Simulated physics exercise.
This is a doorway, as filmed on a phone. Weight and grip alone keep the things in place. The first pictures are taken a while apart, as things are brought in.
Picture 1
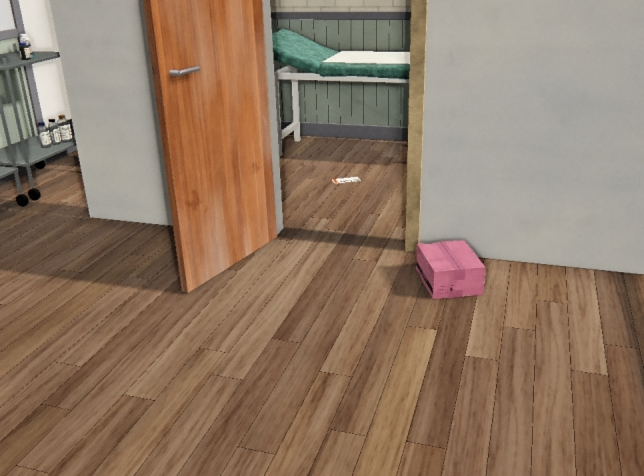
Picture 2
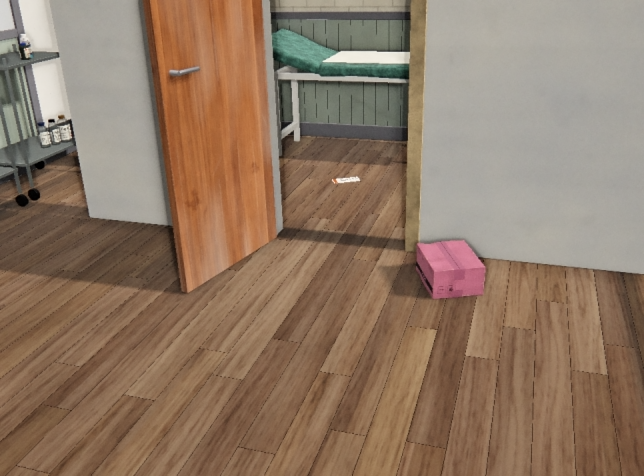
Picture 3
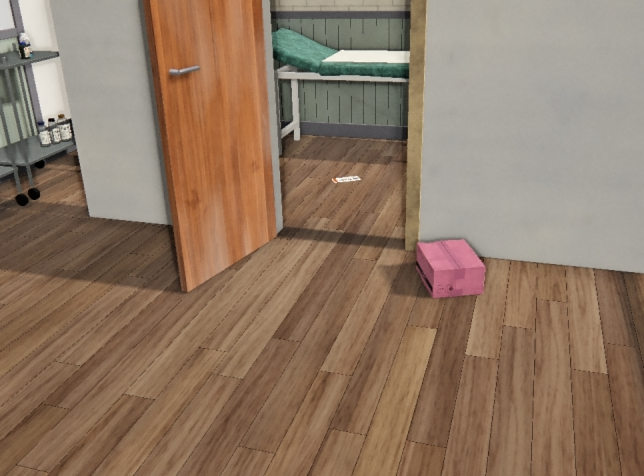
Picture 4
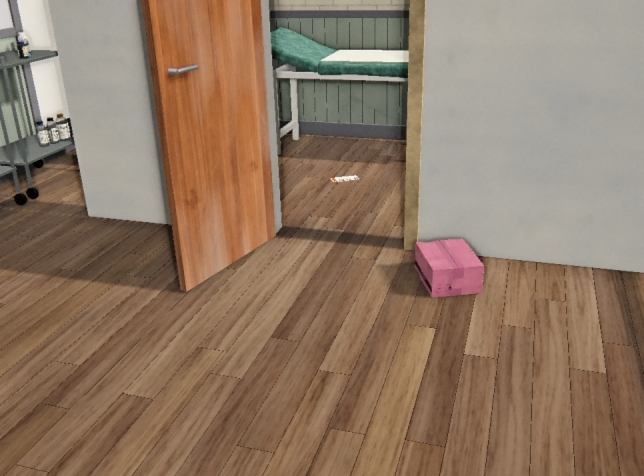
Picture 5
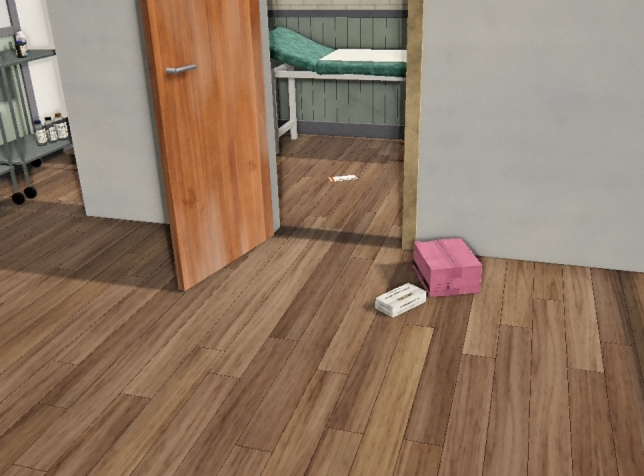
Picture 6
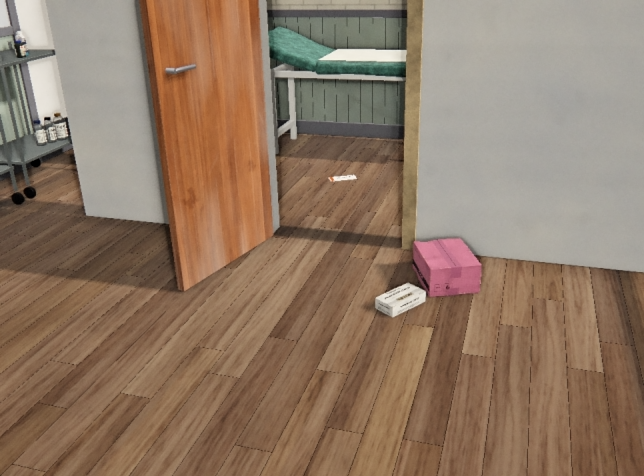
An open wooden door standing still beside a pink parcel on a plank floor, a white packet then appearing beside the parcel.
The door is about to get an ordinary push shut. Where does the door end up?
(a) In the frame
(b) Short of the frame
In the frame (a).
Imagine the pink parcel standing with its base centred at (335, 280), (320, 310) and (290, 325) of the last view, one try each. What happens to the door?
The door is obstructed in the first try, meets the jamb in the second and meets the jamb in the third.
Then, 1.30 s past the last view, door 70° open.
Then, 2.10 s past the last view, door 36° open.
Finally, door 0° open; both still in place. Final places as the last picture's camera would see them, white packet near (401, 300).
